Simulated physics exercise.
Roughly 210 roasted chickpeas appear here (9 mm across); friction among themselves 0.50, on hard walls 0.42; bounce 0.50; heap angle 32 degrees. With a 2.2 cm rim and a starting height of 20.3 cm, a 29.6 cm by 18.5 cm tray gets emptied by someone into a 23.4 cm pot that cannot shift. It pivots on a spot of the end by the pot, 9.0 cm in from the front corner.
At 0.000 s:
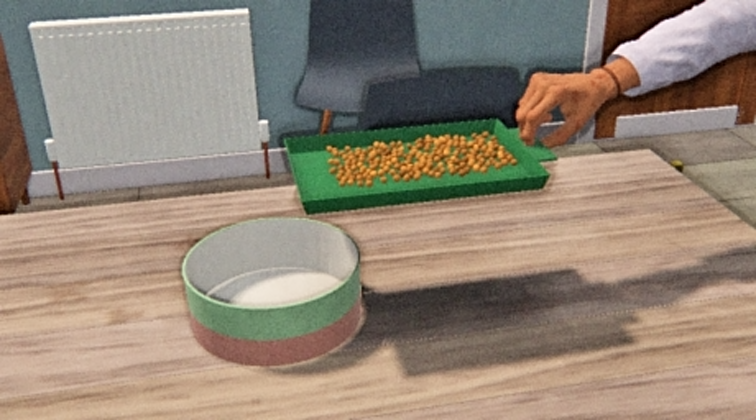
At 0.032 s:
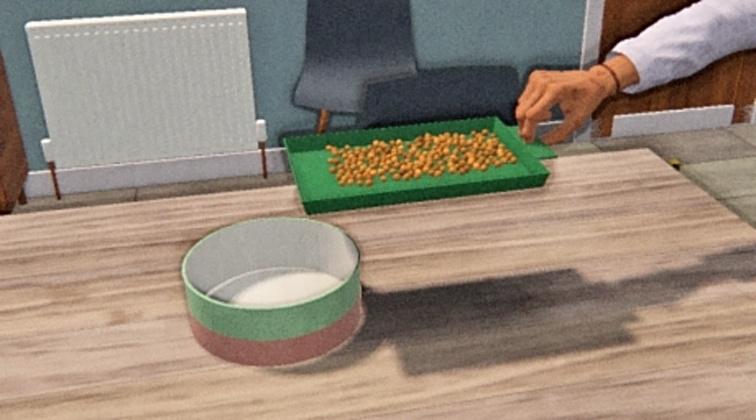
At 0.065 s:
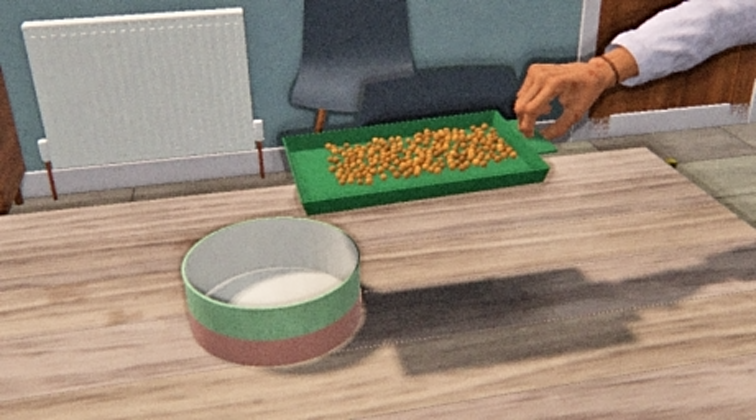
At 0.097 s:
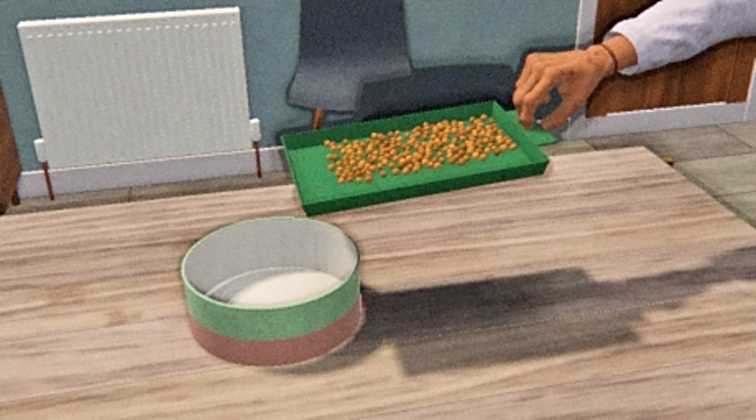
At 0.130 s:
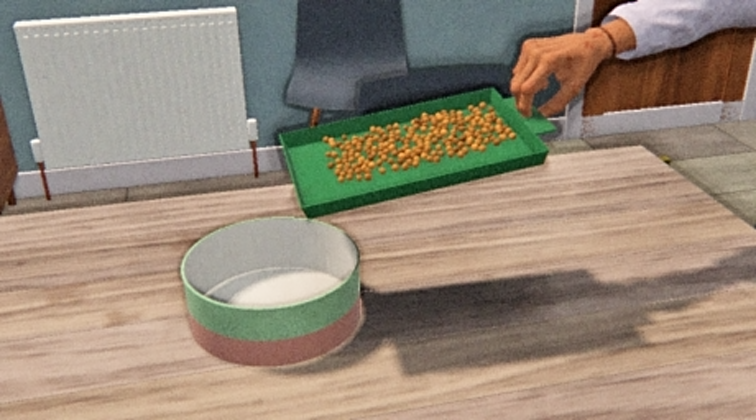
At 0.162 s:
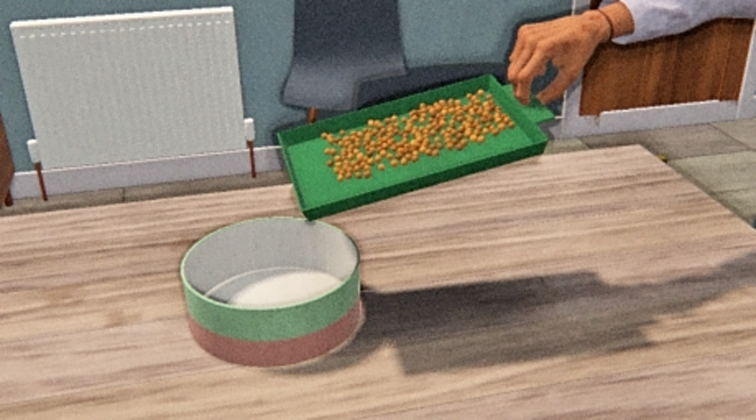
On a wooden table, a round green and pink pot sat still while a hand on the right raised its end of a green tray of roasted chickpeas, slanting the tray down toward the left.
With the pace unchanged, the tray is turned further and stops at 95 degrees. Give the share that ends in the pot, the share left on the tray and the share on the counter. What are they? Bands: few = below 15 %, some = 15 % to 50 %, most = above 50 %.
Pot: Most, tray: Few, counter: Some.
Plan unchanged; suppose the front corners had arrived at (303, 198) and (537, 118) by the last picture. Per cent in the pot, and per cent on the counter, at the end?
Final per cent - pot 95, counter 5.
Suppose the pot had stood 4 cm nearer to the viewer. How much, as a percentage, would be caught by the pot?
Then roughly 100 percent would land in it.
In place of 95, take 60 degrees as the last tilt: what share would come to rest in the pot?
In that case it comes to about 25 in a hundred.
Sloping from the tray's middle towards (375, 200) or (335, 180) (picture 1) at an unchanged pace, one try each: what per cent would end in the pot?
That would be close to 55 per cent, then close to 90 per cent.
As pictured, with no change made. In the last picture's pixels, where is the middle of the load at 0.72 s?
Somewhere about (297, 236) in the last view.
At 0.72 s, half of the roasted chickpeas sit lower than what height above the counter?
Median height: Approx. 16 cm.
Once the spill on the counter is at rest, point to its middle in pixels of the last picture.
Roughly at pixel (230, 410) in the last view.
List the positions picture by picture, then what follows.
In the first frame, tray tilt 0 degrees, front corners at (306, 198) and (544, 173); middle of the pieces at (419, 157); pot at (272, 259).
In the second frame, tray tilt 1 degrees, front corners at (306, 198) and (544, 171); middle of the pieces at (419, 156).
In the third frame, tray tilt 2 degrees, front corners at (306, 199) and (544, 166); middle of the pieces at (418, 153).
In the fourth frame, tray tilt 5 degrees, front corners at (306, 201) and (543, 159), lowest corner left front; middle of the pieces at (418, 147).
In the fifth frame, tray tilt 8 degrees, front corners at (305, 204) and (543, 149), lowest corner left front; middle of the pieces at (416, 140).
In the sixth frame, tray tilt 12 degrees, front corners at (305, 206) and (542, 139), lowest corner left front; middle of the pieces at (415, 133); pot at (271, 259). The tray's pace is about 120 degrees a second.
After 0.50 s, tilt 53 degrees; the tray holds 100 %, the pot 0 %.
After 0.72 s, tilt 80 degrees; the tray holds 50 %, the pot 5 %.
Then, at 1.06 s, tilt 95 degrees; the tray holds 5 %, the pot 60 %.
In the end, at 1.8 s, pot 70 %, tray 0 %, counter 30 %.
